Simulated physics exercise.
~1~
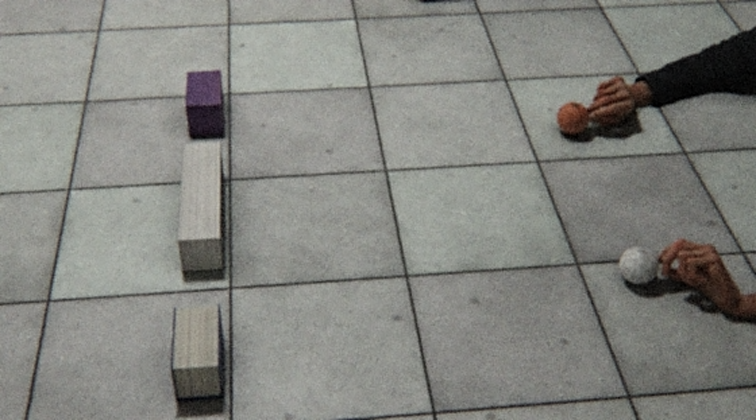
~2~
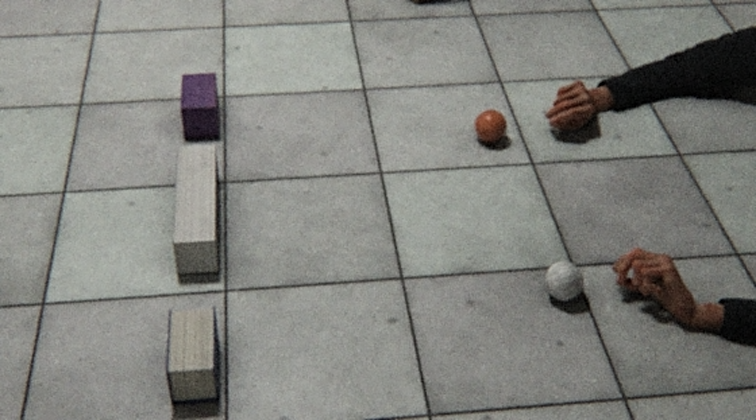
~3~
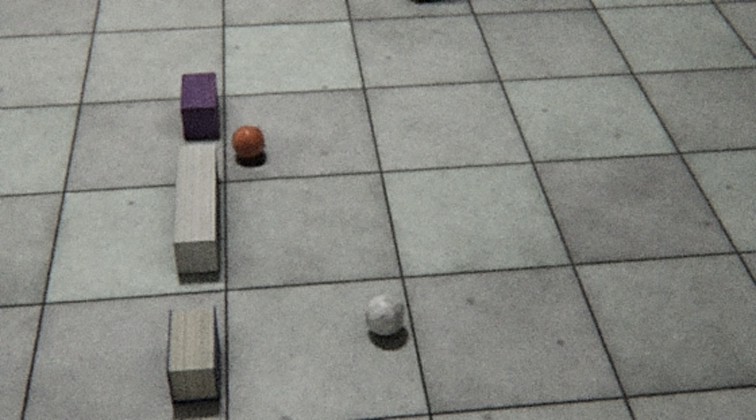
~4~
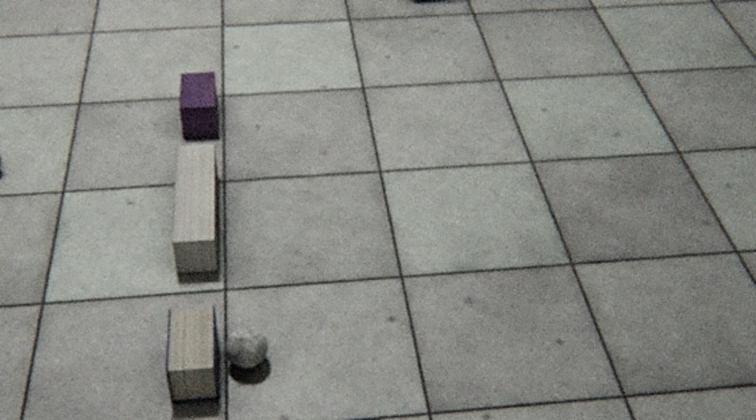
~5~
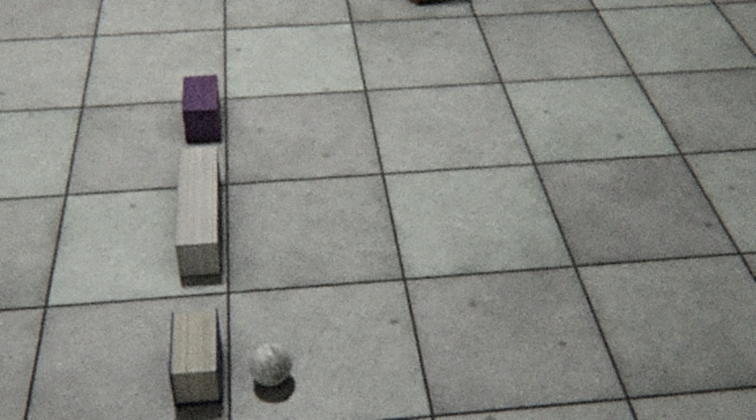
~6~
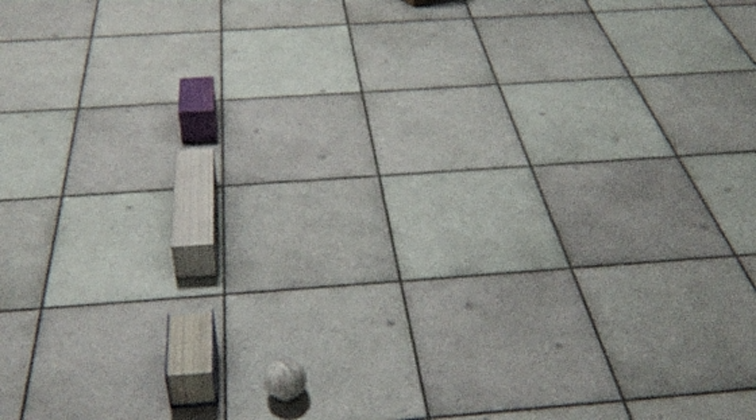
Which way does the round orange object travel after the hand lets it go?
It rolls to the left, across the tiles toward the row of blocks.
